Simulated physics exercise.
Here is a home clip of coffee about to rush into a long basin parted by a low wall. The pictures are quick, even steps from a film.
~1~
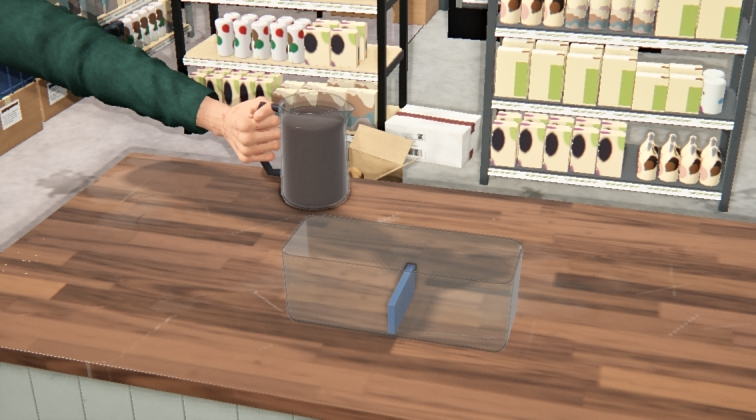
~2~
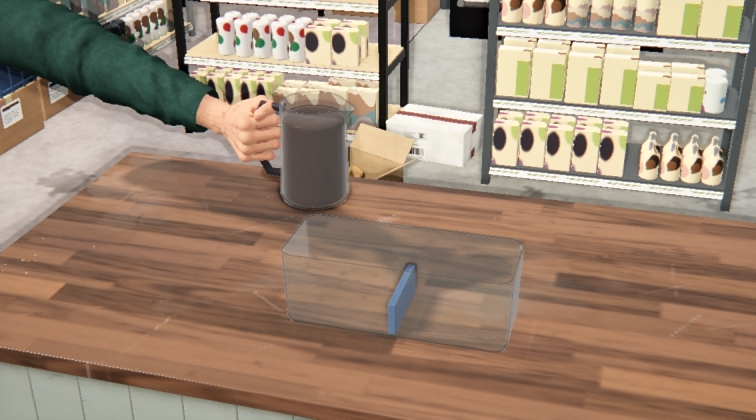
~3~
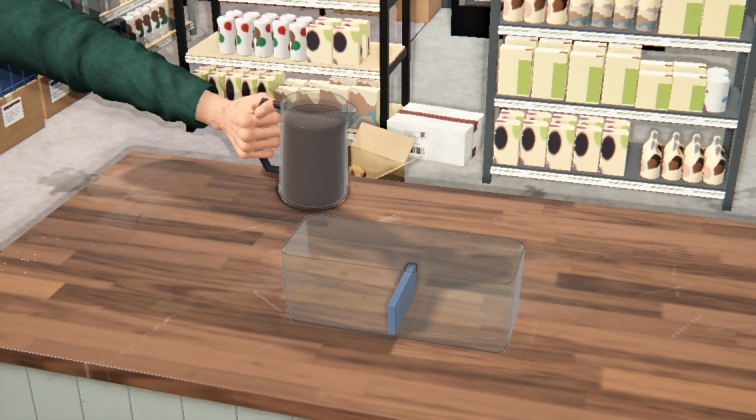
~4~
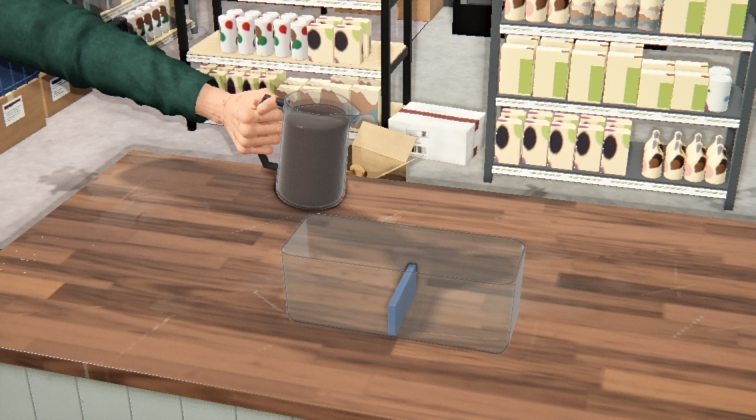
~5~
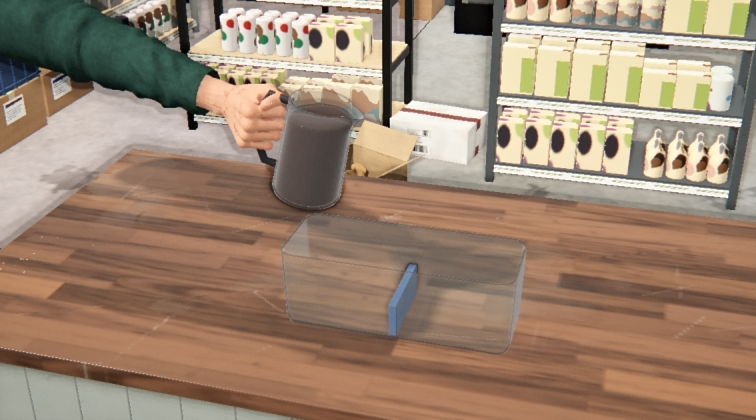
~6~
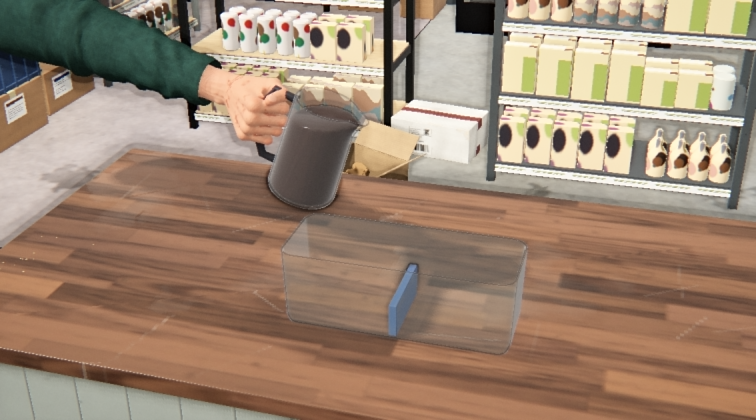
A hand in a green sleeve held a glass jug of dark coffee above a wooden counter, behind a clear basin with a low blue wall, then slowly tilted the jug to the right.
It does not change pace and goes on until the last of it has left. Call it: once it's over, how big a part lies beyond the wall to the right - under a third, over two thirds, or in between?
In between.
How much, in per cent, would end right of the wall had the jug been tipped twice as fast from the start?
Roughly 35 percent.
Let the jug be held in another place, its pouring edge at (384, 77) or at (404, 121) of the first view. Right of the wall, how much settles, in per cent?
In turn 90 % and 90 %.
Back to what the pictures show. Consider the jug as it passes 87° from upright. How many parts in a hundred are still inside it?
75 per cent or so.
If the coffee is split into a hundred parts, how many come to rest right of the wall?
55 %.
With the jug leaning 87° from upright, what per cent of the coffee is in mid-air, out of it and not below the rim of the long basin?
Roughly 15 per cent.
A moment on, the jug is tipped on its side and 77 per cent is still to pour, 0 is left of the wall and 6 right of it.
Next, the jug is tipped right over and 19 per cent is still to pour, 19 is left of the wall and 44 right of it.
Then the jug is tipped right over and 0 per cent is still to pour, 43 is left of the wall and 54 right of it.
Later the jug is tipped right over and 0 per cent is still to pour, 44 is left of the wall and 55 right of it.
In the end 44 per cent lies left of the wall, 55 right of it and 1 outside.
